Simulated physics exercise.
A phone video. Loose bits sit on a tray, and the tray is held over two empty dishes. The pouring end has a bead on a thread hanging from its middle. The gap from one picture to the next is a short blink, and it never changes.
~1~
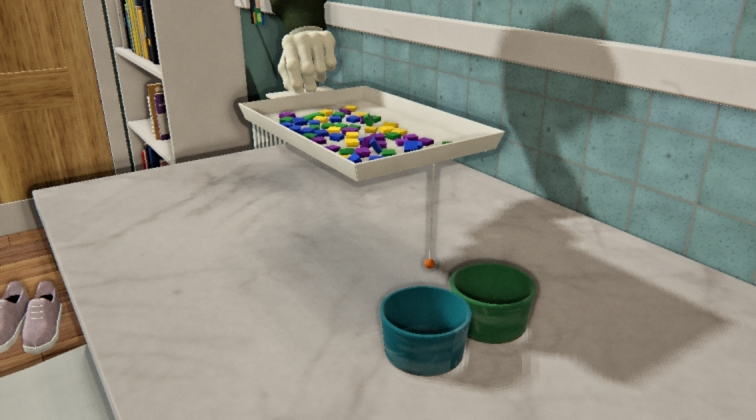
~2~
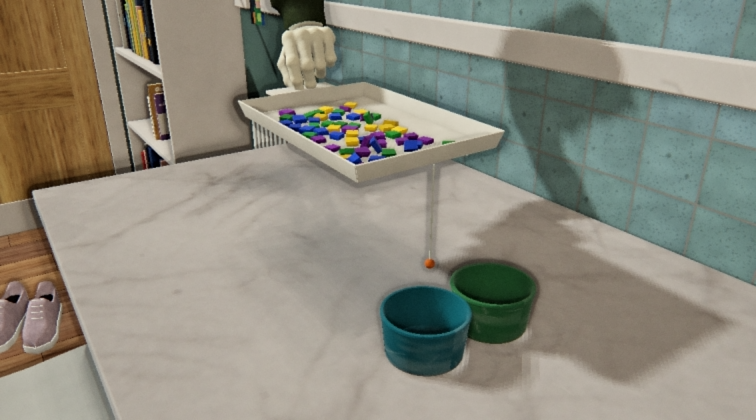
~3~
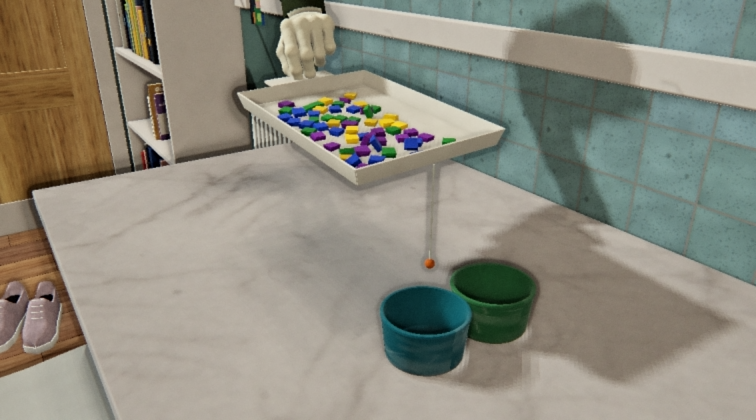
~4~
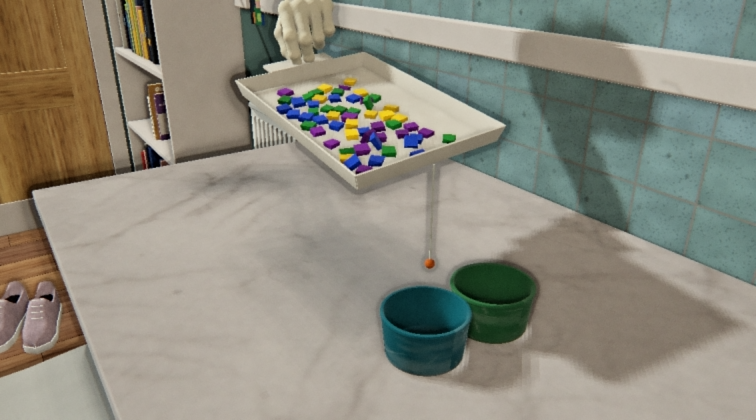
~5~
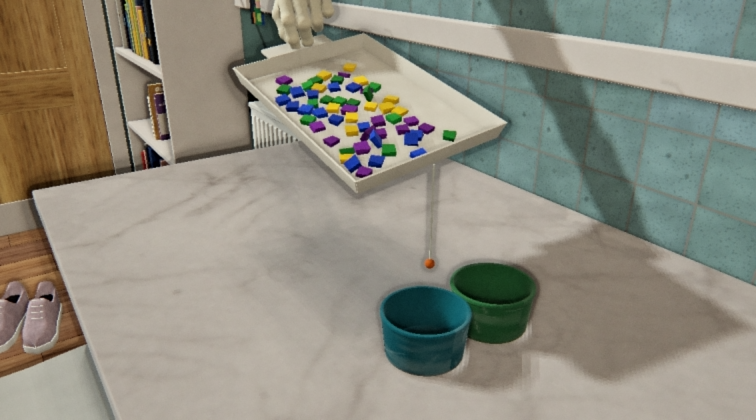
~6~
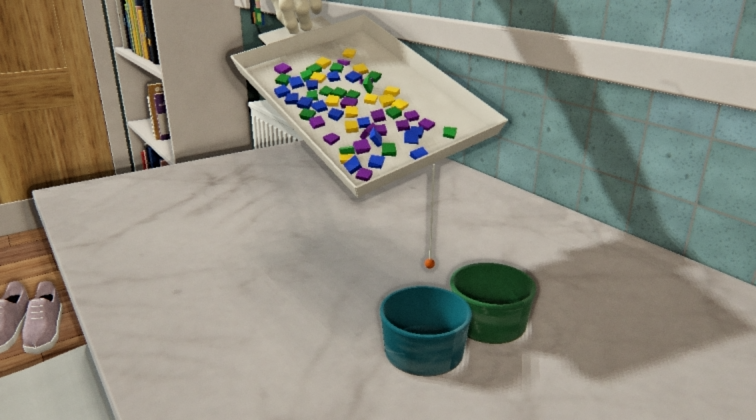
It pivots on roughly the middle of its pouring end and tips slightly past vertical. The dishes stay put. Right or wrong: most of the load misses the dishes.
Right, the dishes get under half.
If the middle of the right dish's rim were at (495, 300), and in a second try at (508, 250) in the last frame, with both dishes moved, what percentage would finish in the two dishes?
Trial 1 near 0 percent, trial 2 near 0 percent.
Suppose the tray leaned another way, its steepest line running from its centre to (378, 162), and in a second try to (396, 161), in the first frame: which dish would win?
Result of try 1 is the left side, of try 2 the left side.
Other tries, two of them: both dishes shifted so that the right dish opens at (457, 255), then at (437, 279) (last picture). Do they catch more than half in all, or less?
Try 1: Not up to half; try 2: In excess of half.
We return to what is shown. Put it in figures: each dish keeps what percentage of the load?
Roughly 10 in a hundred end in the left dish and roughly 0 in a hundred in the right dish.
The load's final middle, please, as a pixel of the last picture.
Centre at rest: Close to (363, 347).
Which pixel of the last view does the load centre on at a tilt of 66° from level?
The load is centred around (355, 132).
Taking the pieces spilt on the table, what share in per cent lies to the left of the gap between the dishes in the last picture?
Left fraction: Around 100 per cent.
Just after the last frame, tray tipped steeply; every one on the tray.
A moment on, tray tipped past a quarter turn; about a tenth in the left dish; roughly two thirds outside both; roughly a quarter in the air.
Further on, tray tipped past a quarter turn; about a tenth in the left dish; the larger part outside both.
When it is over, tray tipped past a quarter turn; about a tenth in the left dish; not one in the right dish; the larger part outside both.
